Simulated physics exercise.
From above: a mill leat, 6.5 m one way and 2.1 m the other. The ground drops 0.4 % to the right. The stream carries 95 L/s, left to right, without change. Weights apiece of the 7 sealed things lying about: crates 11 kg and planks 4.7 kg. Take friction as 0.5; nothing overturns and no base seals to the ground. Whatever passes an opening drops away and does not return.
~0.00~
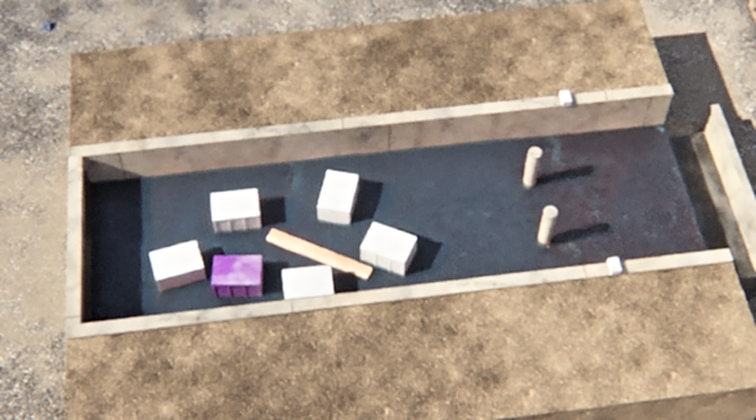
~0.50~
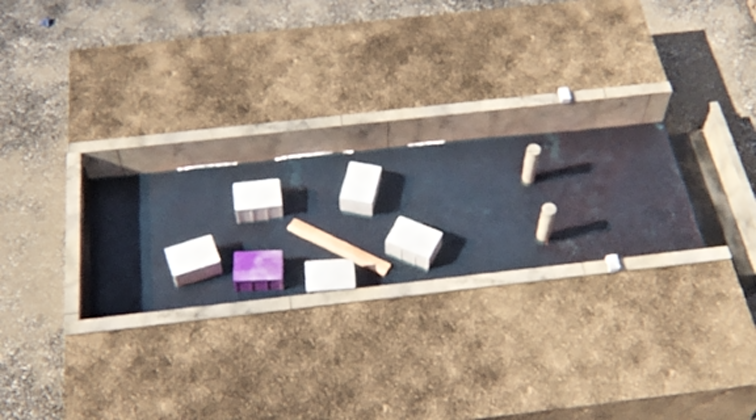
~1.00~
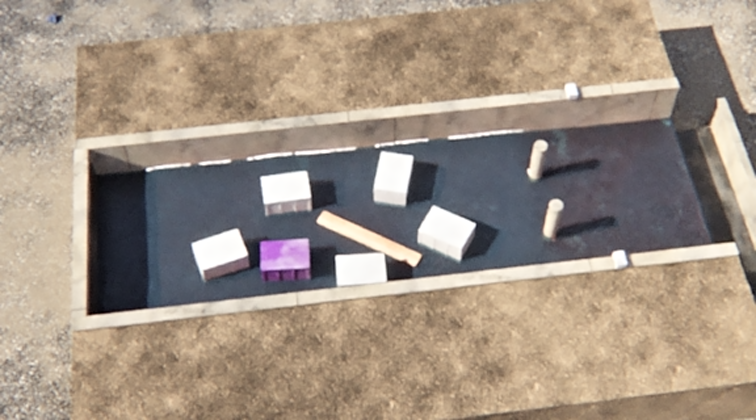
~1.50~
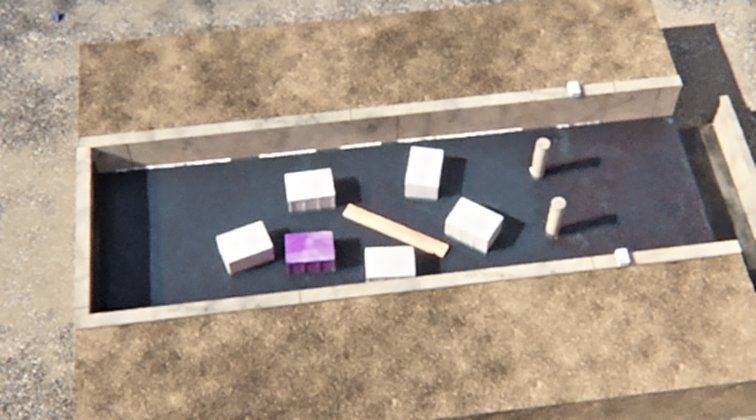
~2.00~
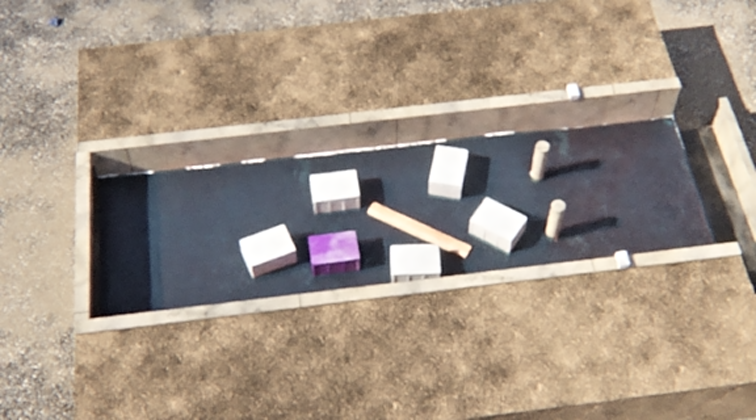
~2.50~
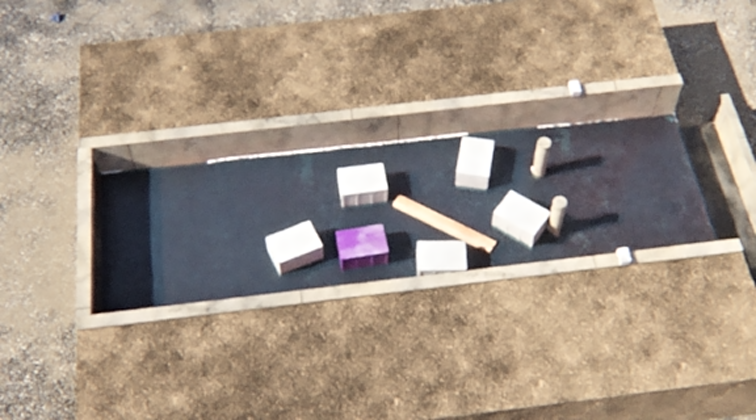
The footage shows a purple block, several white blocks and a wooden plank floating in a walled channel of dark water, drifting together steadily to the right as the leading white blocks draw close to two upright posts.
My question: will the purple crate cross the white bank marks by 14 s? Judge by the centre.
The purple crate stays short.
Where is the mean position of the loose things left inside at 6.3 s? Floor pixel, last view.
Near (542, 229).
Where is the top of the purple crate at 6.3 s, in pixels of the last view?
At about (514, 238).
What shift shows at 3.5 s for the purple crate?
Roughly 200 cm by then.
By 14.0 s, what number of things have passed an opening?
By then 3.
After 3.5 s the purple crate is near (416, 237), 1.8 m from its start, afloat; 0 of 7 are over the mark; 7 afloat.
After 6.3 s the purple crate is near (514, 238), 2.8 m from its start, afloat; 2 of 7 are over the mark; 4 afloat.
After 10.0 s the purple crate is near (535, 250), 3.0 m from its start, afloat; 3 of 7 are over the mark; 3 afloat.
After 14.0 s the purple crate is near (535, 250), 3.0 m from its start, afloat; 3 of 7 are over the mark; 3 afloat.
